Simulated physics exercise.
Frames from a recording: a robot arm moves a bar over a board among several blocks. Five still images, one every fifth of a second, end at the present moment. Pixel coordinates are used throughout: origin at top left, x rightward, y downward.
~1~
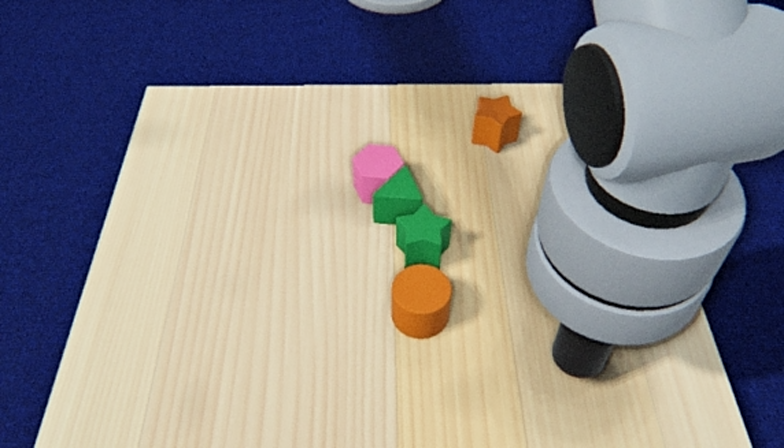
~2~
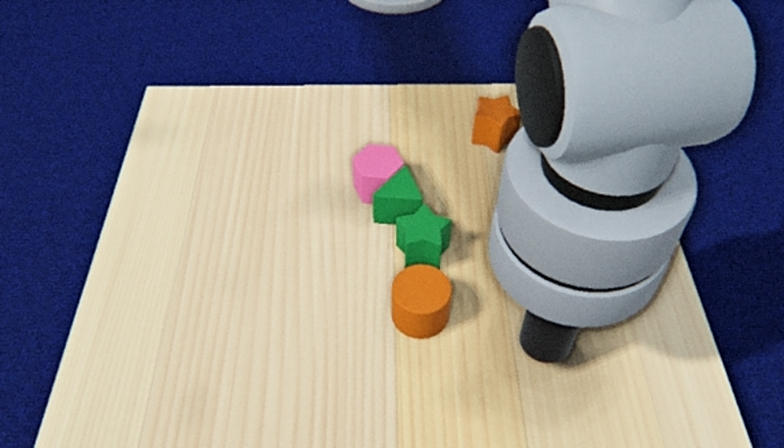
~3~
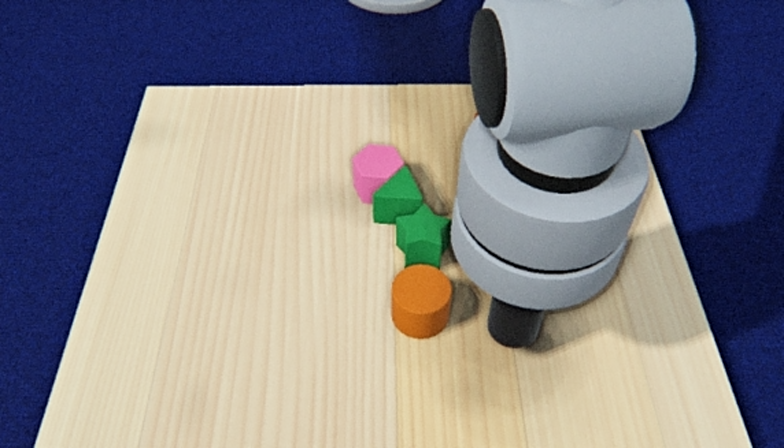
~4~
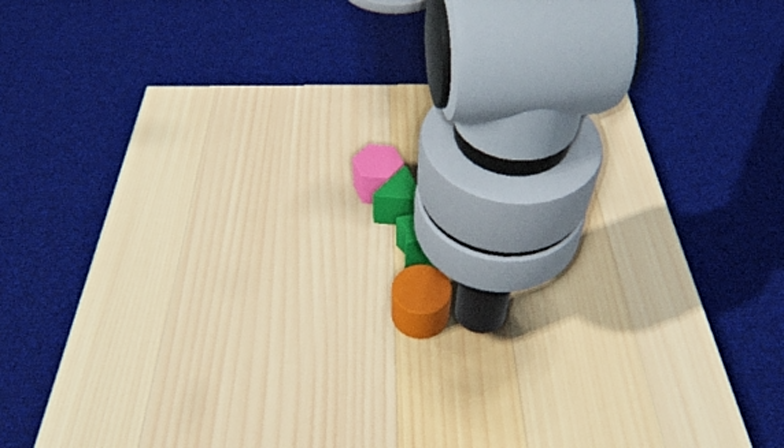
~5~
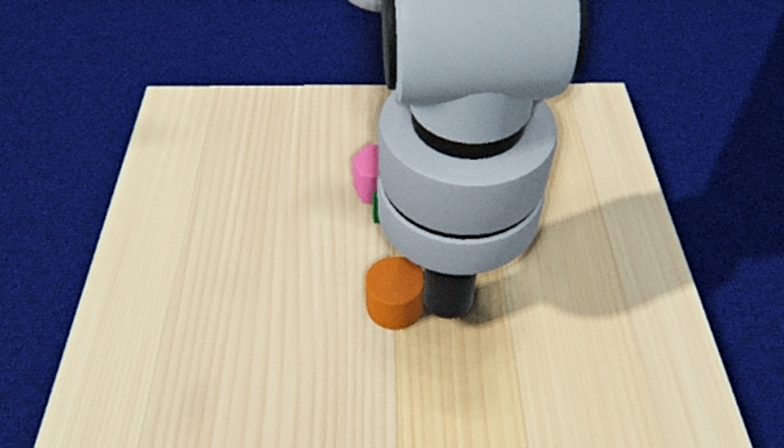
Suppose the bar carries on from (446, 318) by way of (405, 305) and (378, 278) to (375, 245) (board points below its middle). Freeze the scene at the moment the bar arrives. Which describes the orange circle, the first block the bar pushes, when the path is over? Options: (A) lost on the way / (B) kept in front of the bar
Answer: A.
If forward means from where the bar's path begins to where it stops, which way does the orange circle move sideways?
It shifts leftward.
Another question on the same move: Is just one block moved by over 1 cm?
Going by the path, yes.
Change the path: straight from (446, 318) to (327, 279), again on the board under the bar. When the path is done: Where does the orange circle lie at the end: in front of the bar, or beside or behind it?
The orange circle won't leave the front of the bar.
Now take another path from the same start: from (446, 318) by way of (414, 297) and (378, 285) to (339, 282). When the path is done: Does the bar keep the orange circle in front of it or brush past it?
That block remains ahead.
On the path given first. One third of the way, bar at (405, 285); orange circle at (352, 267).
Two thirds of the way, bar at (378, 257); orange circle at (324, 255).
At the end, bar at (375, 225); orange circle at (324, 254); green star still.
